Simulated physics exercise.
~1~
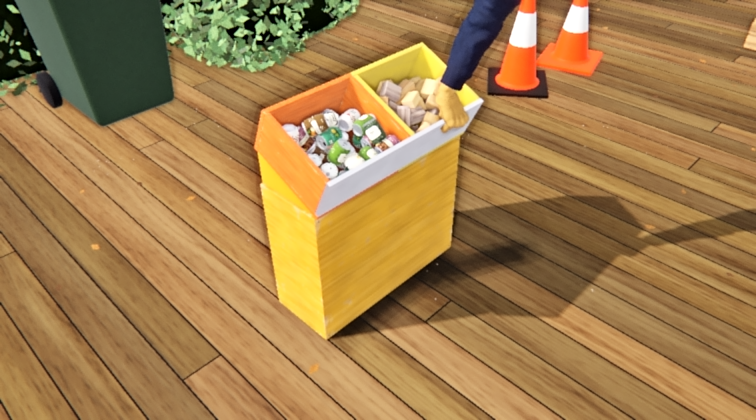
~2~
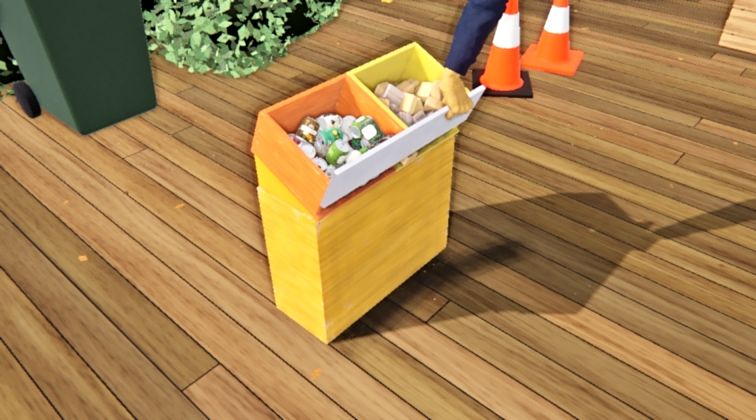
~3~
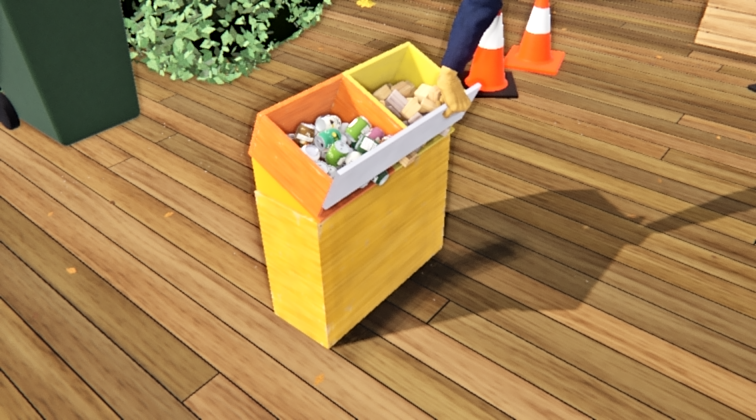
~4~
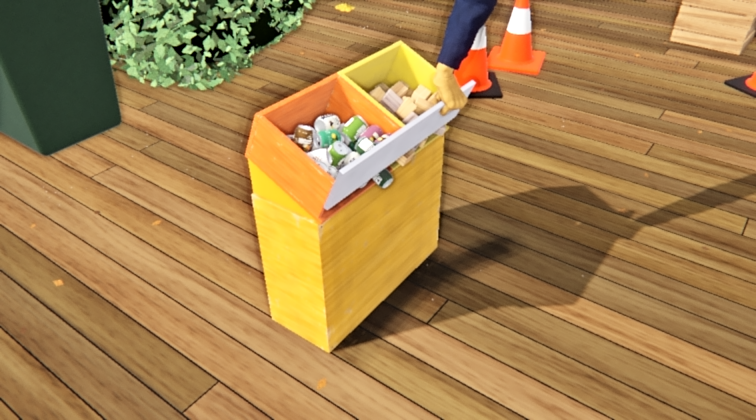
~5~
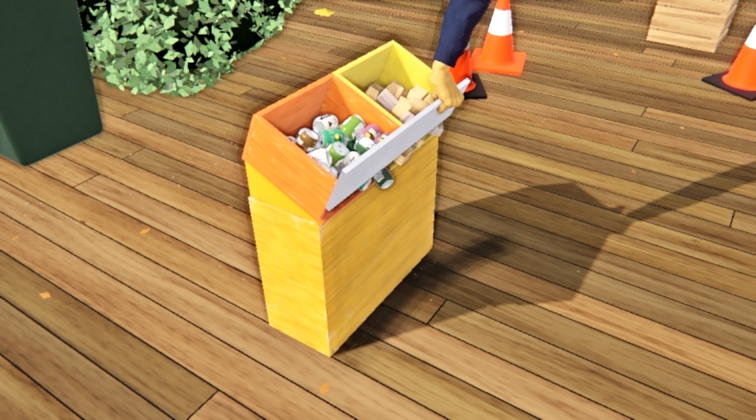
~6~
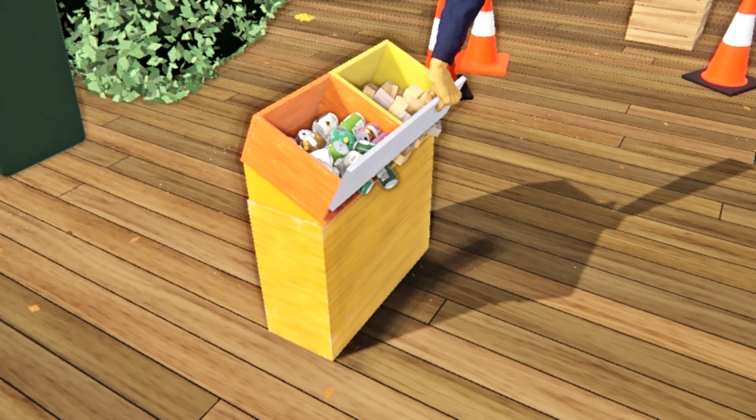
A white gate along the open front of two joined chutes, one orange and one yellow, is raised slightly by a gloved hand in a dark blue sleeve. The orange chute holds a loose heap of small cans and the yellow one holds timber offcuts, both on a yellow stand on a wooden deck. As the gate lifts, the stock shifts toward the gap, and a few cans and offcuts poke out beneath it. The view drifts gently sideways past the cones and greenery. Finally the hand holds the gate still, with the cans and offcuts bunched behind and under it.
